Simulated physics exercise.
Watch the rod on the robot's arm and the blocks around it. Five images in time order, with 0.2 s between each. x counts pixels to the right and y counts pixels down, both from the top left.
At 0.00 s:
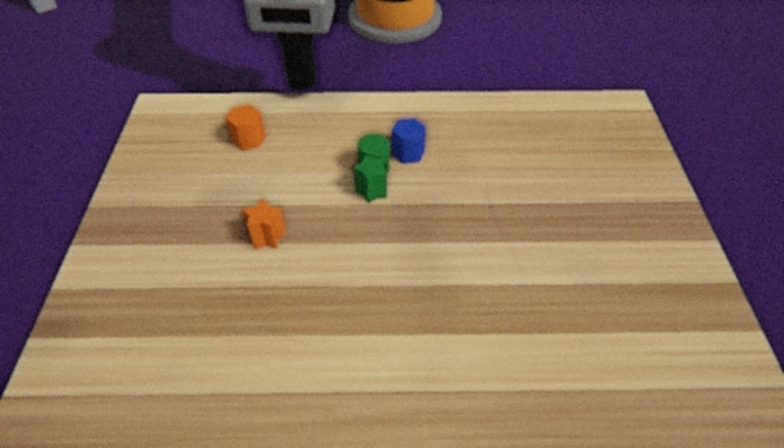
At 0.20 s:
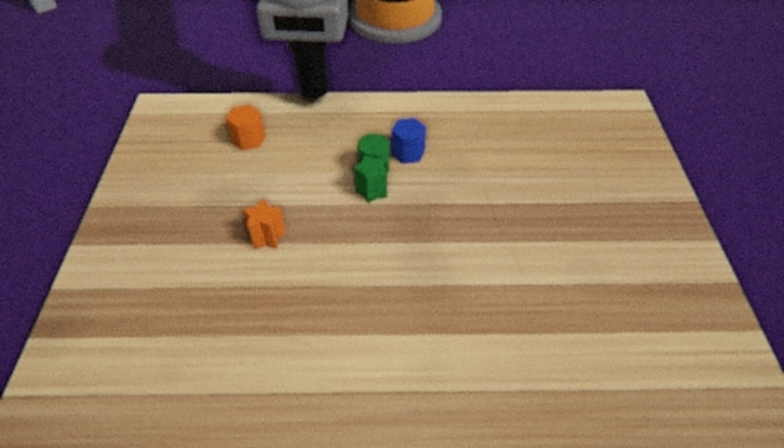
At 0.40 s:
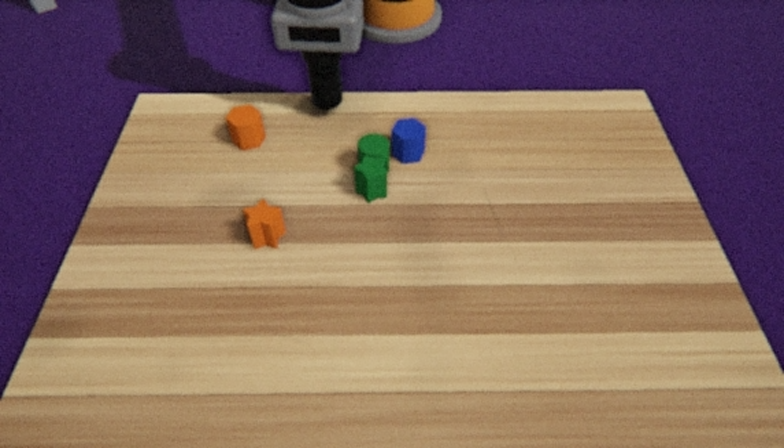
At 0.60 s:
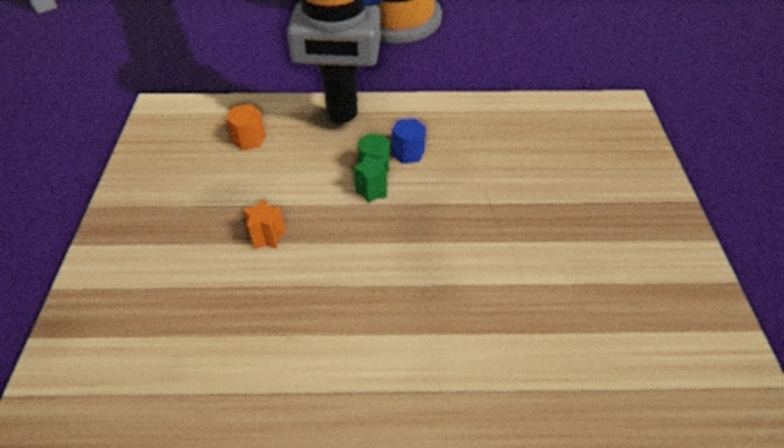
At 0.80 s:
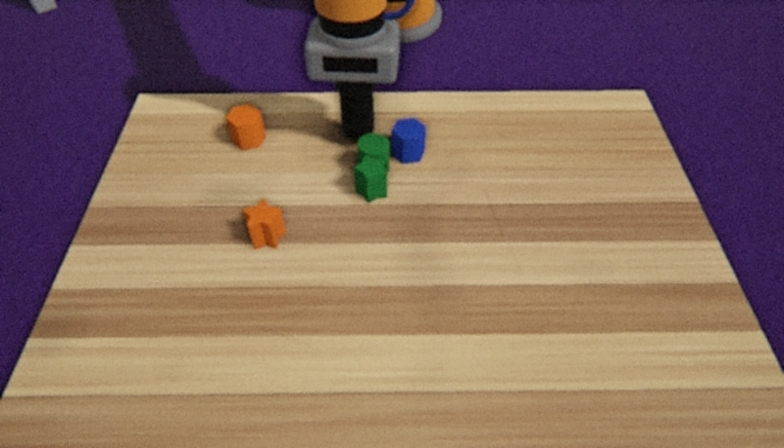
On a striped wooden board, a robot's black rod moves down and right toward still blocks.
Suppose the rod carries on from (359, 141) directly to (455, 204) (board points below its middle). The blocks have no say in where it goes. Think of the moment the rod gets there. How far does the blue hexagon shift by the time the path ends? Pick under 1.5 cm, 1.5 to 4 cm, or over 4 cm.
It is going to finish 1.5 to 4 cm from where it is now.
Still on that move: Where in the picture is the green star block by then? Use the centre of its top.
Somewhere near (367, 180).
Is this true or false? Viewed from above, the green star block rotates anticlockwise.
The claim does not hold.
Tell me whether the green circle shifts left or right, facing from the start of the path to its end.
Heads right.
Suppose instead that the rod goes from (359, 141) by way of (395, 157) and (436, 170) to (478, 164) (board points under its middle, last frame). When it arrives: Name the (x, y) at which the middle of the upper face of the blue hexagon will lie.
Put as a pixel place, it's (506, 124).
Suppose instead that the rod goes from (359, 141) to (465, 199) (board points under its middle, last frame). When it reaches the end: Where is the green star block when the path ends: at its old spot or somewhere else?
Once the path ends, it is somewhere new.
On the path given first. One third of the way, rod (389, 150); green star block (369, 176), turned 20° clockwise; green circle (385, 158); blue hexagon (421, 130), turned 35° anticlockwise.
Two thirds of the way, rod (422, 171); green star block (367, 180), turned 45° clockwise; green circle (400, 175); blue hexagon (432, 132), turned 65° anticlockwise.
At the end, rod (456, 194); green star block (367, 180), turned 45° clockwise; green circle (401, 175); blue hexagon (432, 132), turned 65° anticlockwise.
